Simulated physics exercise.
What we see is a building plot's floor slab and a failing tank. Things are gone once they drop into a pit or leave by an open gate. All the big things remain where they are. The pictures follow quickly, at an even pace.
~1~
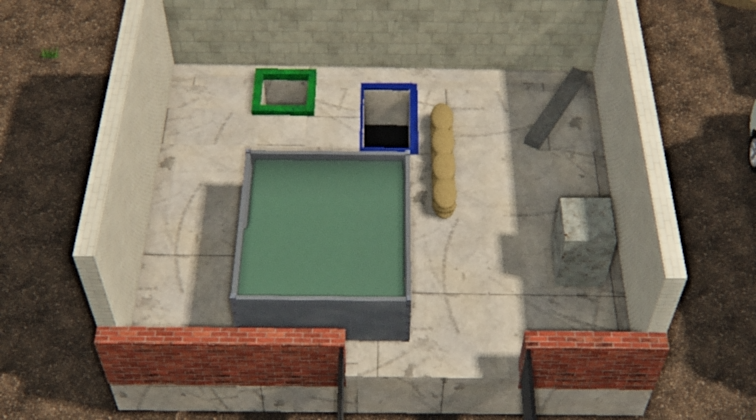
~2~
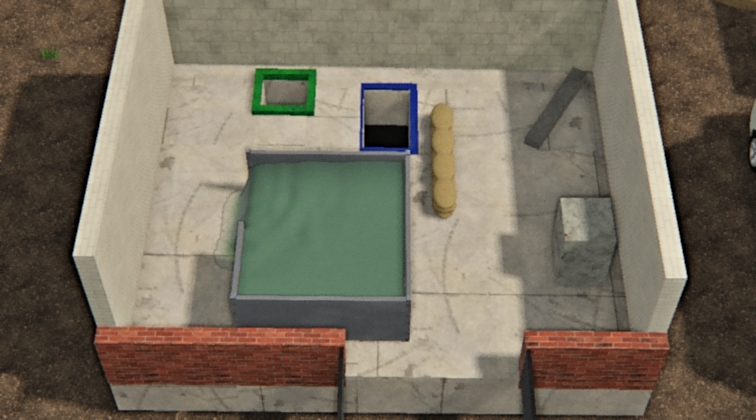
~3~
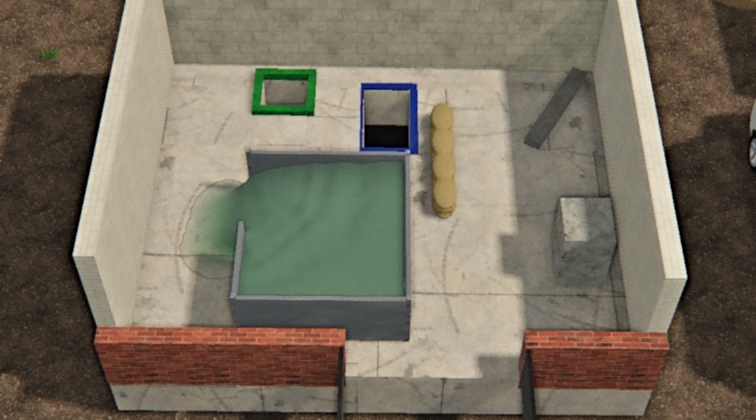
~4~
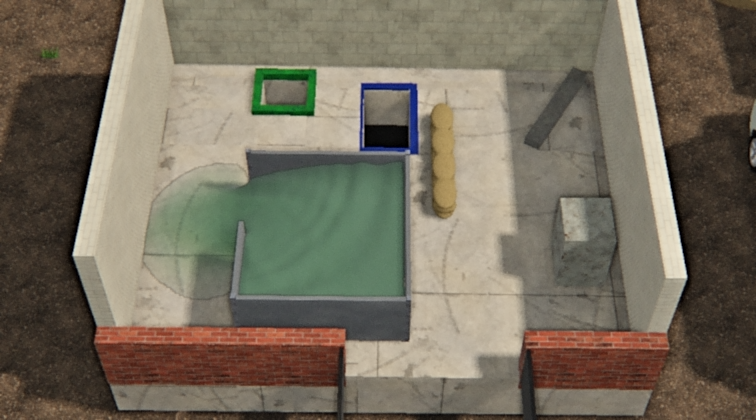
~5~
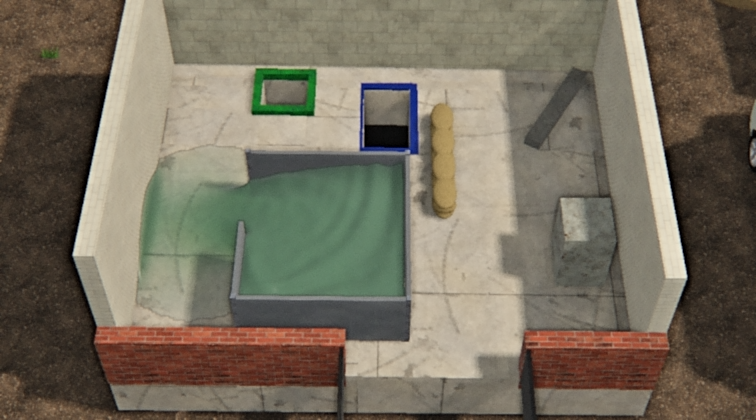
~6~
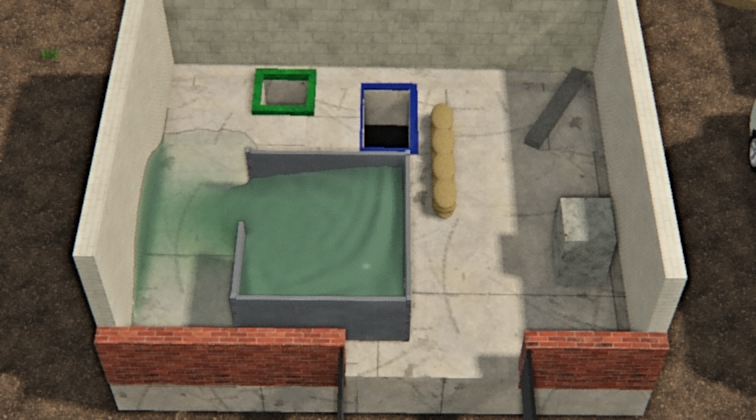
Green water pouring through a gap in the tank's left side, spreading over the concrete floor and along the left wall.
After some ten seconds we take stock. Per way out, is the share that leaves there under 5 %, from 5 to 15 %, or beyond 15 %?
In the end I'd say the gate drains a fair bit - five to fifteen per cent; I'd say the blue pit drains a fair bit - five to fifteen per cent; I'd say the green pit drains a lot - upwards of fifteen per cent.
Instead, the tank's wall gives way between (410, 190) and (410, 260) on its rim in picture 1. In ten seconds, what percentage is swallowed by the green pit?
The green pit gets 2 per cent.
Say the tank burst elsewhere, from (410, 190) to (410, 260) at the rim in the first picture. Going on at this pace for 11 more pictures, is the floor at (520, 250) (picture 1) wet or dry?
Check at the given point: Inundated.
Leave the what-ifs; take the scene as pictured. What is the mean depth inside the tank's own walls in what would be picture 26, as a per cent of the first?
My reading: Near 42 %.
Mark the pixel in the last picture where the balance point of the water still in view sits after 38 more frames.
I'd put it at around (291, 217).
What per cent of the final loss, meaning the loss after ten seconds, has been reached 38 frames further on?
Approximately 60 %.
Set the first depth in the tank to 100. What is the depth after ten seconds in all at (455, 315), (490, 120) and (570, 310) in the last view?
I'd put them at close to 4 per cent, then 4 per cent, then 4 per cent.
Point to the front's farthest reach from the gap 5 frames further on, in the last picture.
My estimate: Roughly (175, 65).
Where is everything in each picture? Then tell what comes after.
In the first picture, still water in the tank at (325, 225).
In the second picture, water pours out at (250, 214) and has run to (227, 265).
In the third picture, water pours out at (251, 217) and has run to (188, 257).
In the fourth picture, the front is at (145, 249), out from the gap at (251, 218).
In the fifth picture, the front is at (137, 297), out from the gap at (251, 218).
In the sixth picture, water pours out at (251, 218) and has run to (163, 137).
A moment on, water covers 20 % of the floor; the gate 0 %, the blue pit 0 %, the green pit 0 %.
Next, water covers 30 % of the floor; the gate 0 %, the blue pit 0 %, the green pit 0 %.
Then, water covers 55 % of the floor; the gate 2 %, the blue pit 1 %, the green pit 6 %.
Later, water covers 70 % of the floor; the gate 6 %, the blue pit 5 %, the green pit 14 %.
In the end, water covers 95 % of the floor; the gate 10 %, the blue pit 12 %, the green pit 19 %.
